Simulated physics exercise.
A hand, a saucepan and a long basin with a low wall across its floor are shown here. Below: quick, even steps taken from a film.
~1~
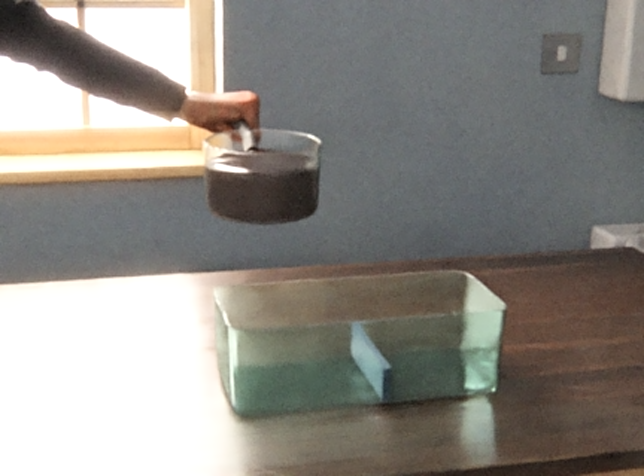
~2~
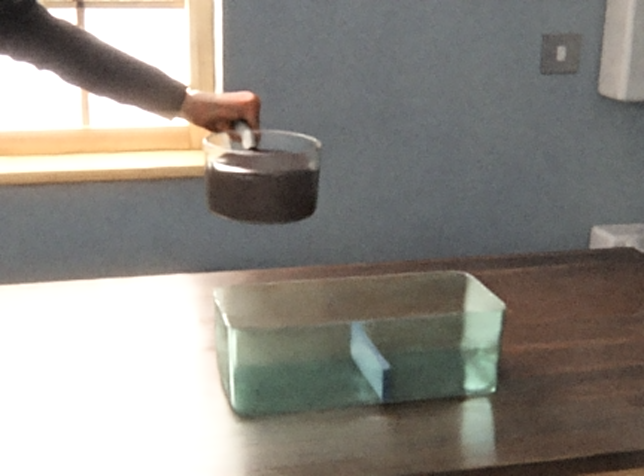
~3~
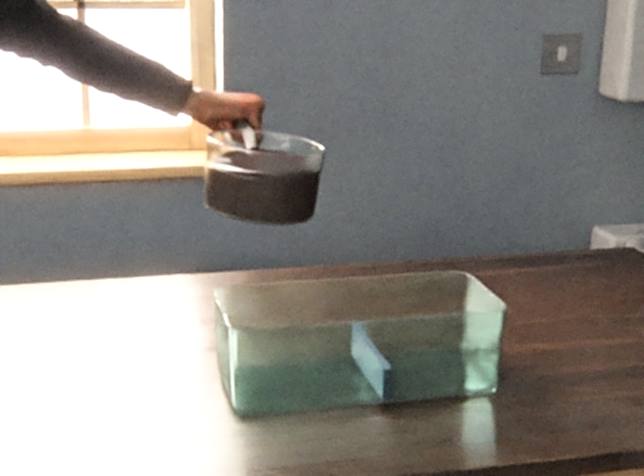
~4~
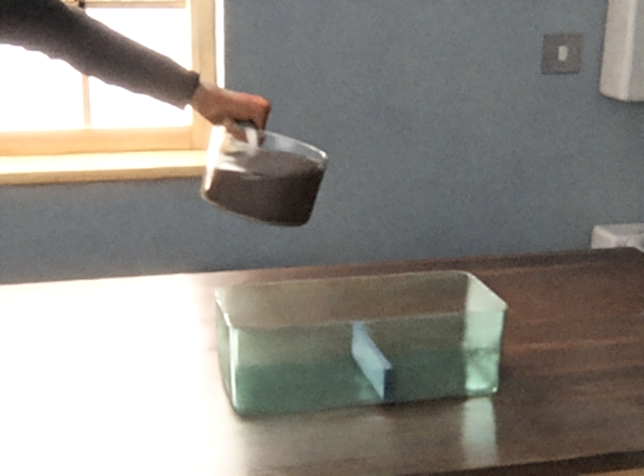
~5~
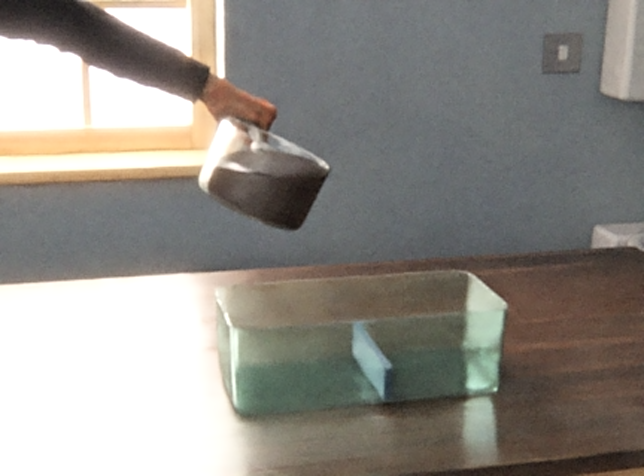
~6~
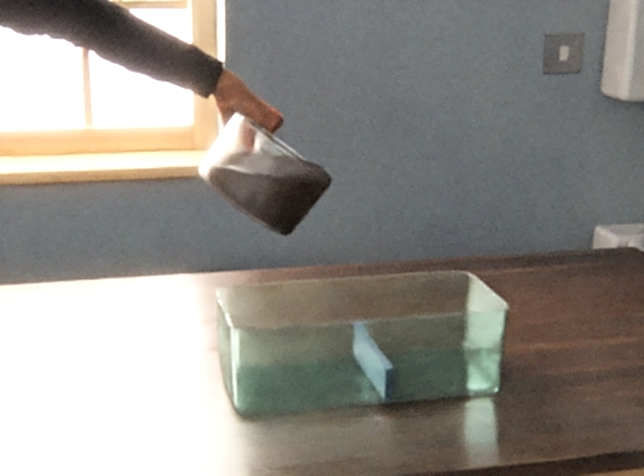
The clip shows a hand holding a glass saucepan of dark contents above a clear, greenish long basin with a low blue wall across its floor, then steadily tilting the pan down to the right while the basin stays still.
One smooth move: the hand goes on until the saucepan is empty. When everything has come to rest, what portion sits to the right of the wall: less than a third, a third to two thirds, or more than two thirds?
Most likely below one third will rest right of the wall.
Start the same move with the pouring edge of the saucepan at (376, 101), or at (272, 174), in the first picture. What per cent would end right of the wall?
80 % and 15 %.
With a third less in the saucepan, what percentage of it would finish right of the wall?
The share comes to some 5 parts in a hundred.
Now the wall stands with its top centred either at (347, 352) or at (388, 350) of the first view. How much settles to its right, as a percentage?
In order, some 75 and 10 in a hundred.
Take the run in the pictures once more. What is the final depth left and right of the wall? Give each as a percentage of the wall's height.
The left side ends up close to 50, the right side close to 20.
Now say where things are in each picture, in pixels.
In the first picture, tilt 0°; pouring edge (319, 141); surface from (207, 163) to (315, 158); the long basin's rim runs from (222, 309) to (487, 291); the wall's top is at (370, 346).
In the second picture, tilt 2°; pouring edge (319, 143); surface from (206, 162) to (315, 159).
In the third picture, tilt 7°; pouring edge (322, 148); surface from (209, 162) to (317, 161).
In the fourth picture, tilt 15°; pouring edge (325, 157); surface from (210, 162) to (320, 162).
In the fifth picture, tilt 25°; pouring edge (327, 167); surface from (209, 162) to (324, 164).
In the sixth picture, tilt 37°; pouring edge (328, 181); surface from (206, 162) to (323, 171); 1 per cent is over the edge.
A moment on, the saucepan is tipped right over and 33 per cent is still to pour, 11 is left of the wall and 3 right of it.
Next, the saucepan is tipped right over and 9 per cent is still to pour, 62 is left of the wall and 19 right of it.
Then the saucepan is tipped right over and 2 per cent is still to pour, 65 is left of the wall and 18 right of it.
Later the saucepan is tipped right over and 0 per cent is still to pour, 76 is left of the wall and 20 right of it.
In the end 75 per cent lies left of the wall, 21 right of it and 4 outside.
